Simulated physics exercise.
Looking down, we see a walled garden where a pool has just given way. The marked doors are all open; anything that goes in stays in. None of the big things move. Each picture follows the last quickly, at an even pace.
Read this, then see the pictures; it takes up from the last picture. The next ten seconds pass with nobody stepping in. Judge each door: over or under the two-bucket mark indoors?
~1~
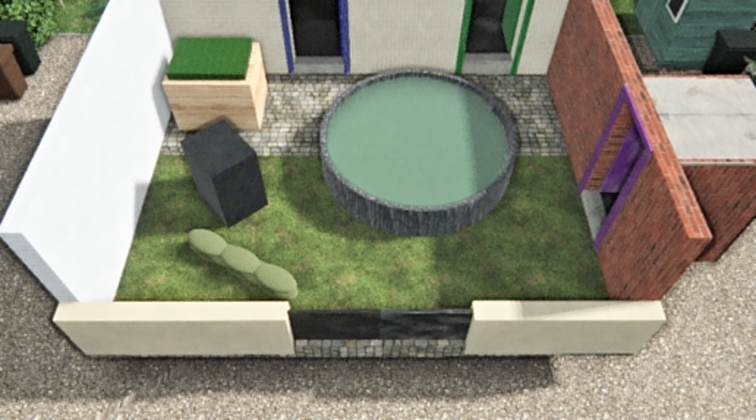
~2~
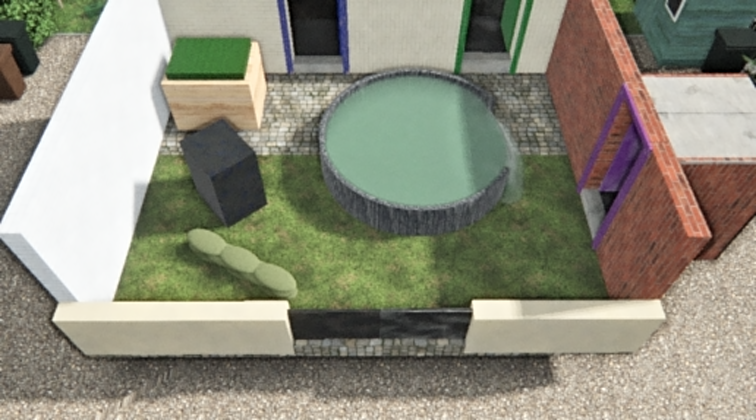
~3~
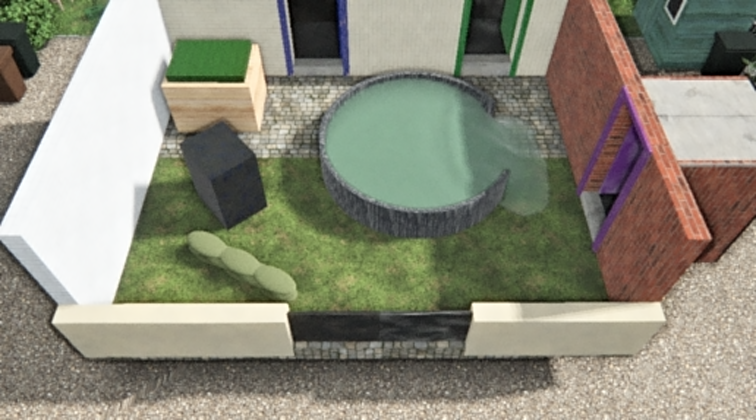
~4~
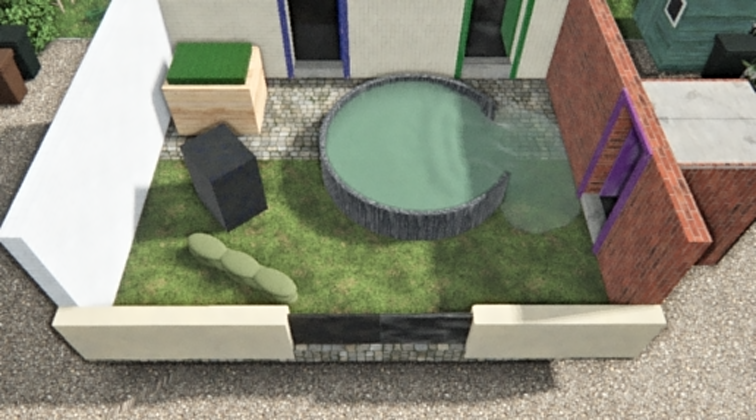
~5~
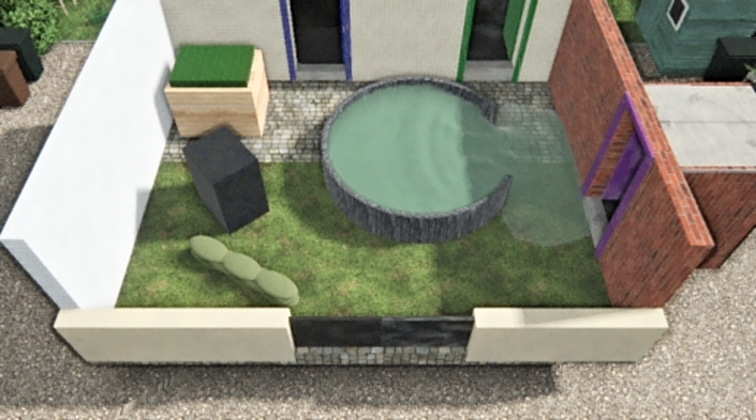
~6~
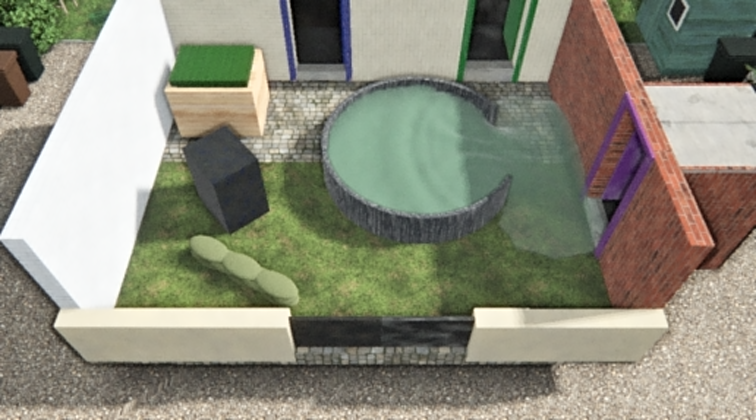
My call: Blue door, under; purple door, over; green door, under.
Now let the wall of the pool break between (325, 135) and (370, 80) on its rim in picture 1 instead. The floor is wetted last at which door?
The purple door comes last.
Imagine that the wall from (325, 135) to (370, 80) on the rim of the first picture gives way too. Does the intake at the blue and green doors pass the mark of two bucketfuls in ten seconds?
Door check - blue door exceeds it, green door does not exceed it.
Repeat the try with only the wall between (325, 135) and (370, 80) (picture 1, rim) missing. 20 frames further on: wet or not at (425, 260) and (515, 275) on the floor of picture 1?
Untouched; untouched.
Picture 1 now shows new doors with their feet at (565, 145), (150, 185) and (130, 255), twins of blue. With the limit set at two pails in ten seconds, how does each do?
Result per door - past the limit; within the limit; within the limit.
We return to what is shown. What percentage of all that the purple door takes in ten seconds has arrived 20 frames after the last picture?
I make it 85 per cent.
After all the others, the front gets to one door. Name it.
I pick the one in blue.
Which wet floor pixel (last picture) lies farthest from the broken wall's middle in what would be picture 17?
Close to (609, 336).
A moment on, water covers 15 % of the floor; the blue door not reached, the purple door under two buckets in, the green door not reached.
Next, water covers 30 % of the floor; the blue door not reached, the purple door over two buckets in, the green door wet at the sill, nothing in.
Then, water covers 50 % of the floor; the blue door wet at the sill, nothing in, the purple door over two buckets in, the green door under two buckets in.
Later, water covers 85 % of the floor; the blue door wet at the sill, nothing in, the purple door far over two buckets in, the green door under two buckets in.
In the end, water covers 95 % of the floor; the blue door wet at the sill, nothing in, the purple door far over two buckets in, the green door under two buckets in.
